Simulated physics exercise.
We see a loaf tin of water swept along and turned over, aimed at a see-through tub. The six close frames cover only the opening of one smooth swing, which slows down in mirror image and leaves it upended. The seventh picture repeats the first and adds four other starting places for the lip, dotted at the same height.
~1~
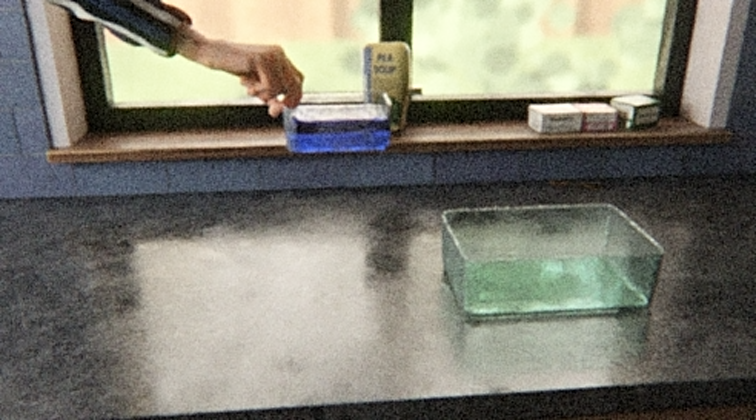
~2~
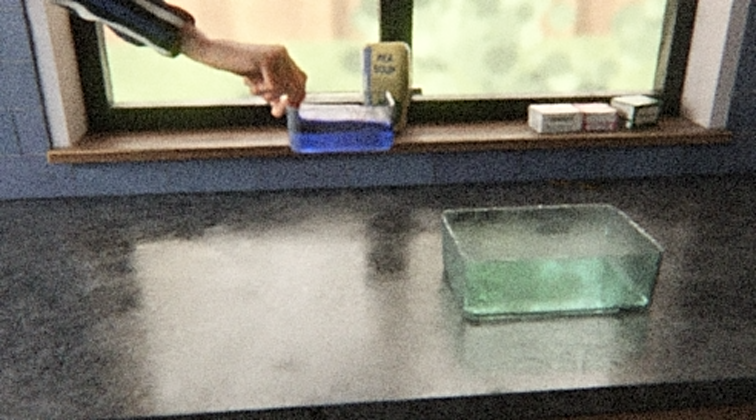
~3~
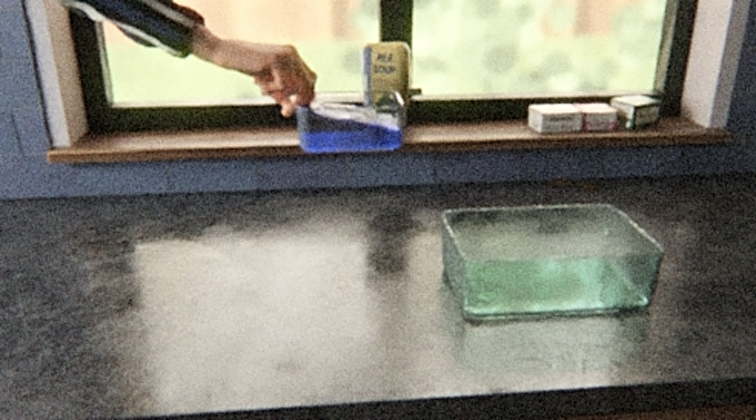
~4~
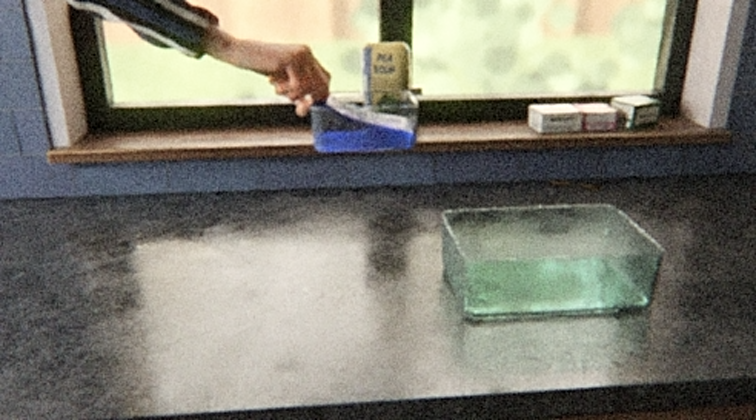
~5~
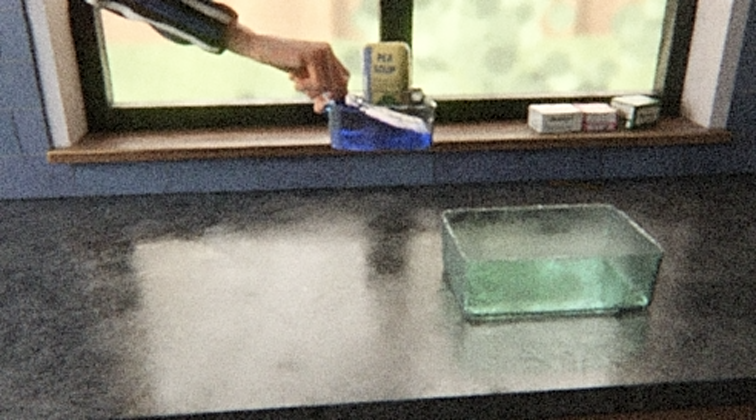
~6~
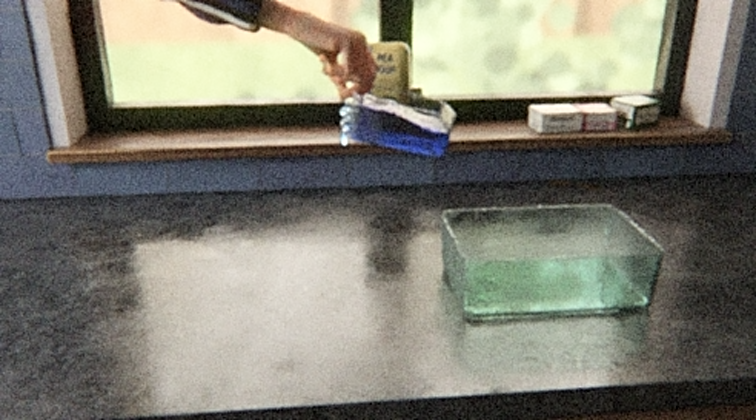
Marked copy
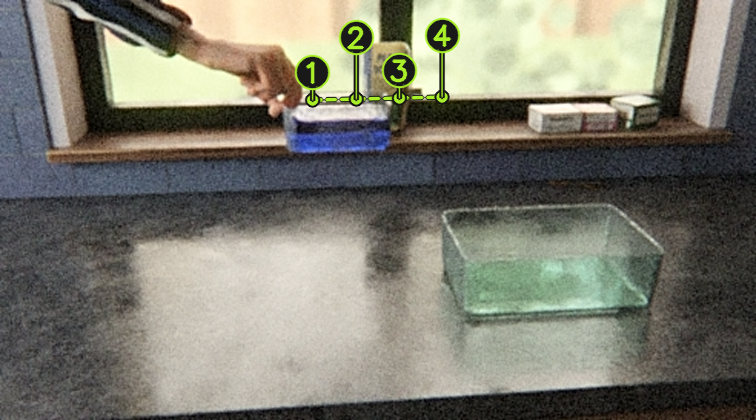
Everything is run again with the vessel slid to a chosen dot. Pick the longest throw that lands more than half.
It is 1.
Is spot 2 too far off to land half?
No, that is safe.
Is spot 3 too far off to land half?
No, that is safe.
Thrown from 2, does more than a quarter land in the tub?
Yes.
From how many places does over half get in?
All of them.
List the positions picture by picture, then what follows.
Upright, lip at (386, 98); tub from (462, 315) to (650, 305); nothing has left yet.
Upright, lip at (389, 98); nothing has left yet.
Upright, lip at (398, 98); nothing has left yet.
Upright, lip at (412, 97); water is over the rim, down to (313, 99).
Tipped about 2°, lip at (429, 99); water is over the rim, down to (326, 111).
Tipped about 14°, lip at (449, 108); water is over the rim, down to (343, 140).
On the marked copy, 1 at (312, 100); 2 at (356, 99); 3 at (399, 98); 4 at (442, 97).
With 1, about 65 % lands in the tub, 29 % falls short and 5 % goes beside or beyond.
With 2, about 78 % lands in the tub, 15 % falls short and 6 % goes beside or beyond.
With 3, about 84 % lands in the tub, 4 % falls short and 12 % goes beside or beyond.
With 4, about 90 % lands in the tub, 7 % falls short and 3 % goes beside or beyond.
